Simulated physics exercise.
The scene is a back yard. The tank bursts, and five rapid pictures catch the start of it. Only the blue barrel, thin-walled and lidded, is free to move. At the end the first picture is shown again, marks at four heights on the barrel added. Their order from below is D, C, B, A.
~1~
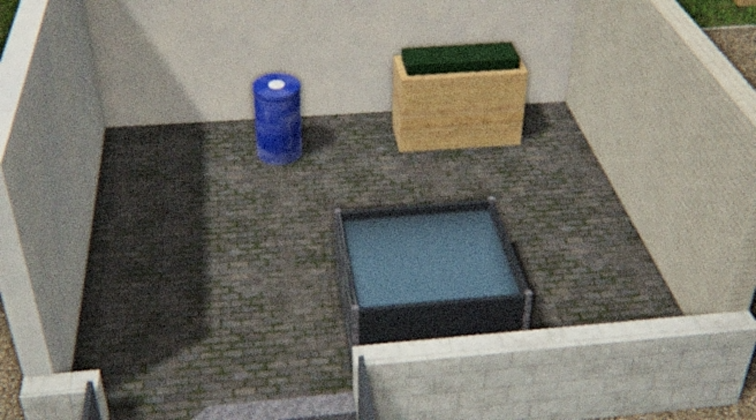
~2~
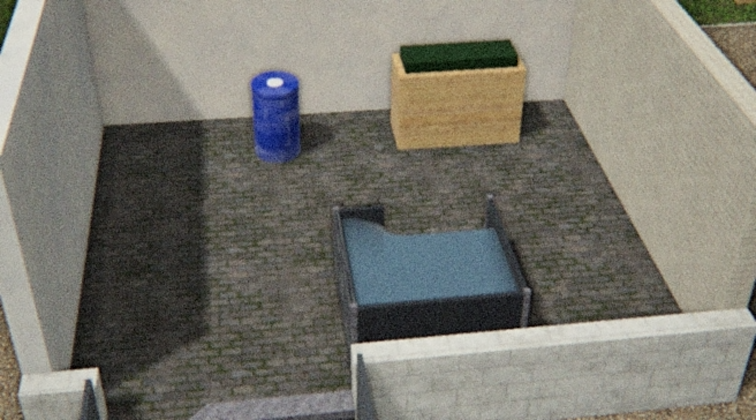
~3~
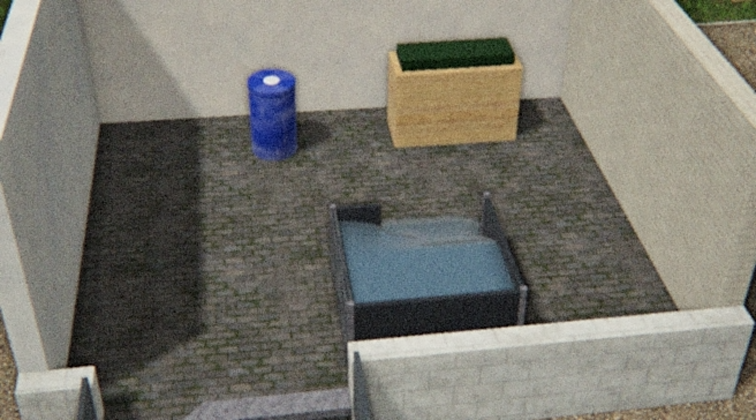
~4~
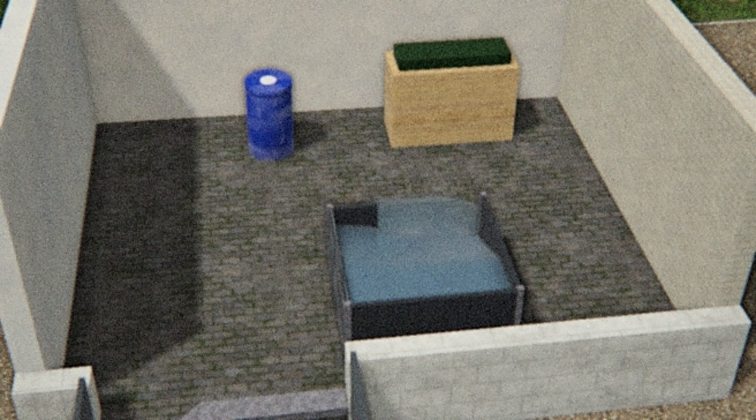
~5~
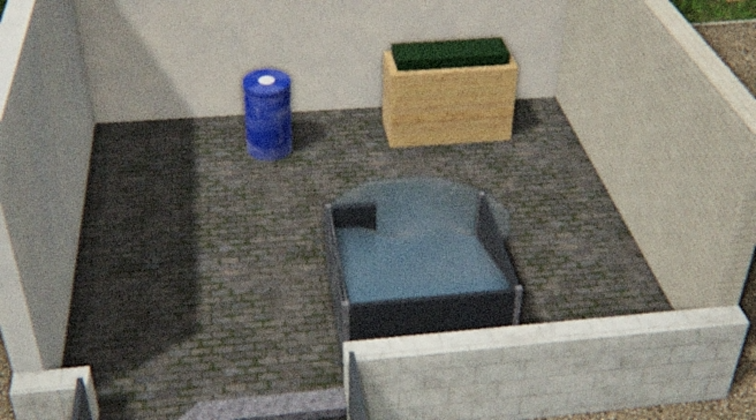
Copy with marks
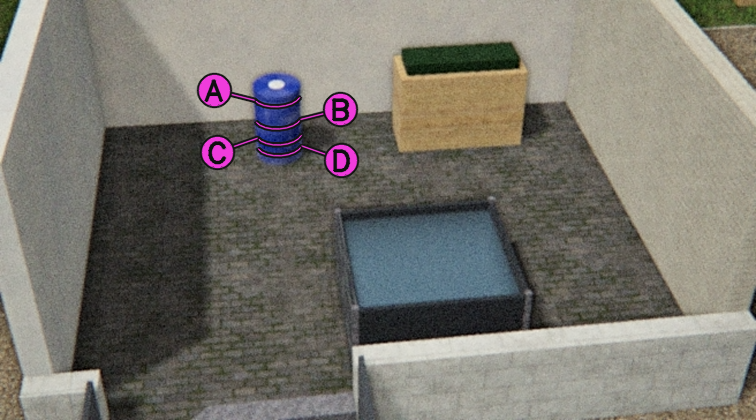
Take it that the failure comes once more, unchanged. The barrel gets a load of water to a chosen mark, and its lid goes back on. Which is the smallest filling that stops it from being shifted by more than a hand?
That is mark D.
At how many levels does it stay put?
All of the four.
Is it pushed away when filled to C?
No.
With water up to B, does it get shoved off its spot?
No, not at all.
On the marked copy, A at (278, 106); B at (279, 128); C at (280, 144); D at (281, 155); from the bottom up D, C, B, A.
If A is chosen, it does not move.
If B is chosen, it does not move.
If C is chosen, it does not move.
If D is chosen, it does not move.
